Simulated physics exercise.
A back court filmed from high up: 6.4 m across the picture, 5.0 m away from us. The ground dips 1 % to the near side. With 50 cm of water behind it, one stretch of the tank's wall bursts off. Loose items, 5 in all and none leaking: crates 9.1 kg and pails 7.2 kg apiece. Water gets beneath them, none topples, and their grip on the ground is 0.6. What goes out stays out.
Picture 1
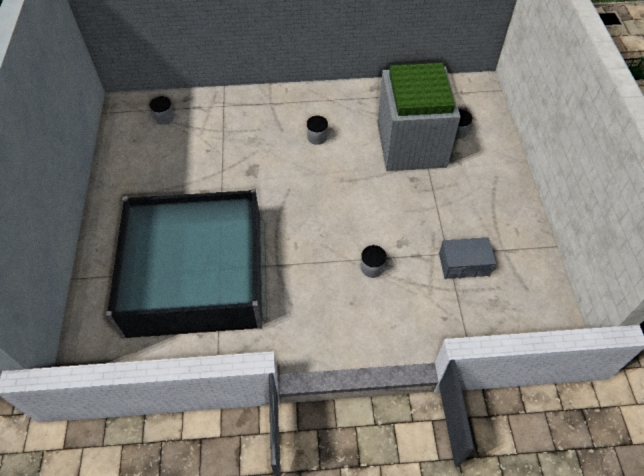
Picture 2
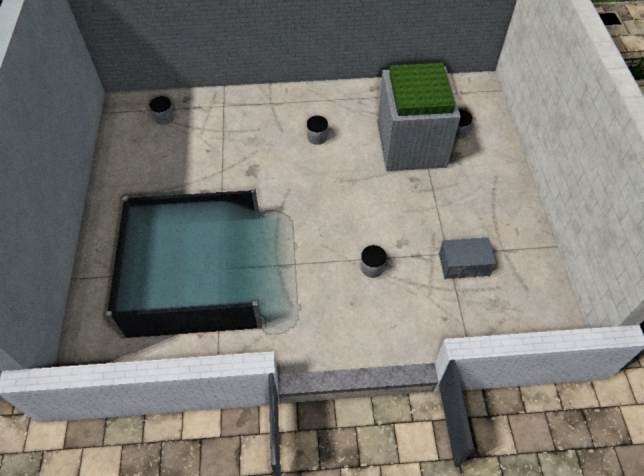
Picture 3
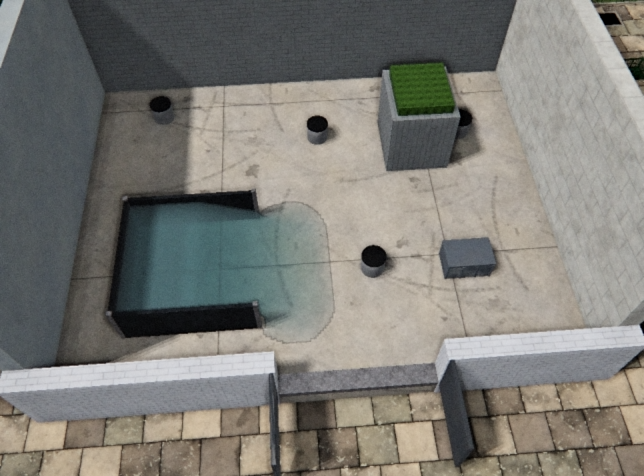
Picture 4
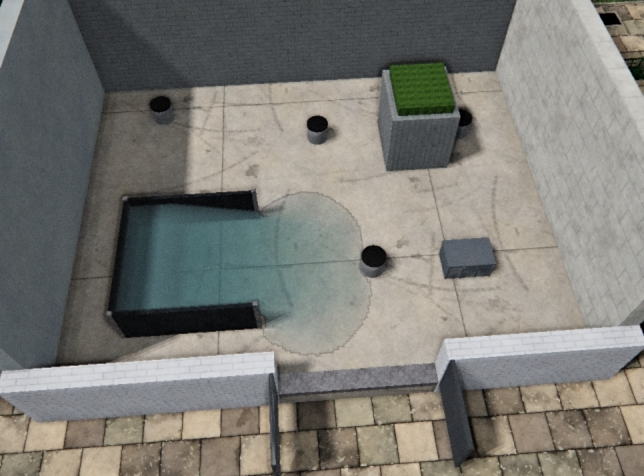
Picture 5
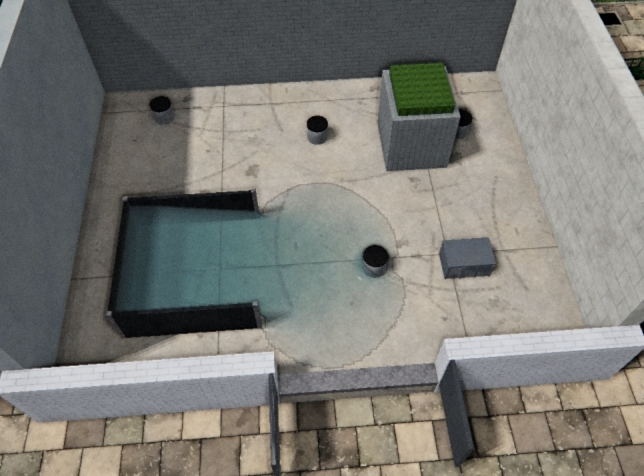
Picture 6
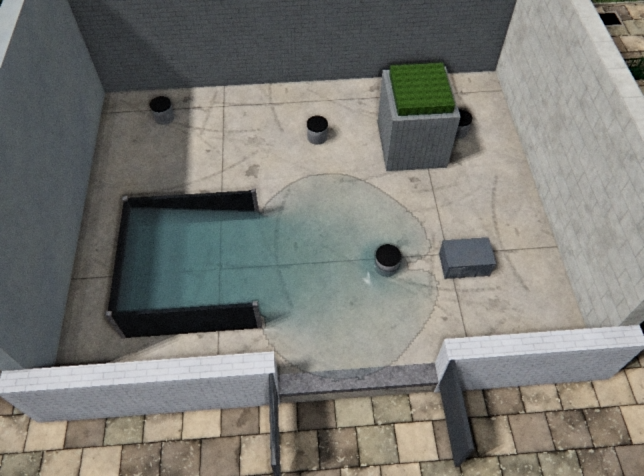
Water spreads rightward from the tank's open side across the court and shifts one pail right.
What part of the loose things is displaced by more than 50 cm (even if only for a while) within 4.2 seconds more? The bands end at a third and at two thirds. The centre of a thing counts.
Share: Between one and two thirds.
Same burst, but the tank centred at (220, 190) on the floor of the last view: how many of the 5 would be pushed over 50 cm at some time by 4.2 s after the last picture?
Then 3.
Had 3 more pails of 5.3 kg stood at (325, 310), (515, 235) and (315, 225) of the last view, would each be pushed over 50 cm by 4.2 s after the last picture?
In turn: Over, past it, past it.
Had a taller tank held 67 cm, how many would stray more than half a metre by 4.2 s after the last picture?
Then 2.
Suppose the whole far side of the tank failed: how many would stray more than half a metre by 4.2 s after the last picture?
In that case 1 of them.
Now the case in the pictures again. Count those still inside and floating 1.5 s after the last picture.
0 of them.
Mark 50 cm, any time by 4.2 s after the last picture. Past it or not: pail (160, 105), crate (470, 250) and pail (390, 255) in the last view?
In that order: Short of it, over, past it.
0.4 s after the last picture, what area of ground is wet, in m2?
Roughly 11.0 m2.
Then, 0.4 s after the last picture 1 of 5 are over 50 cm from their spots; 0 afloat.
Then, 1.5 s after the last picture 2 of 5 are over 50 cm from their spots; 0 afloat.
Then, 2.8 s after the last picture 2 of 5 are over 50 cm from their spots; 2 afloat.
Then, 4.2 s after the last picture 2 of 5 are over 50 cm from their spots, and 2 have been at some point; 1 afloat.
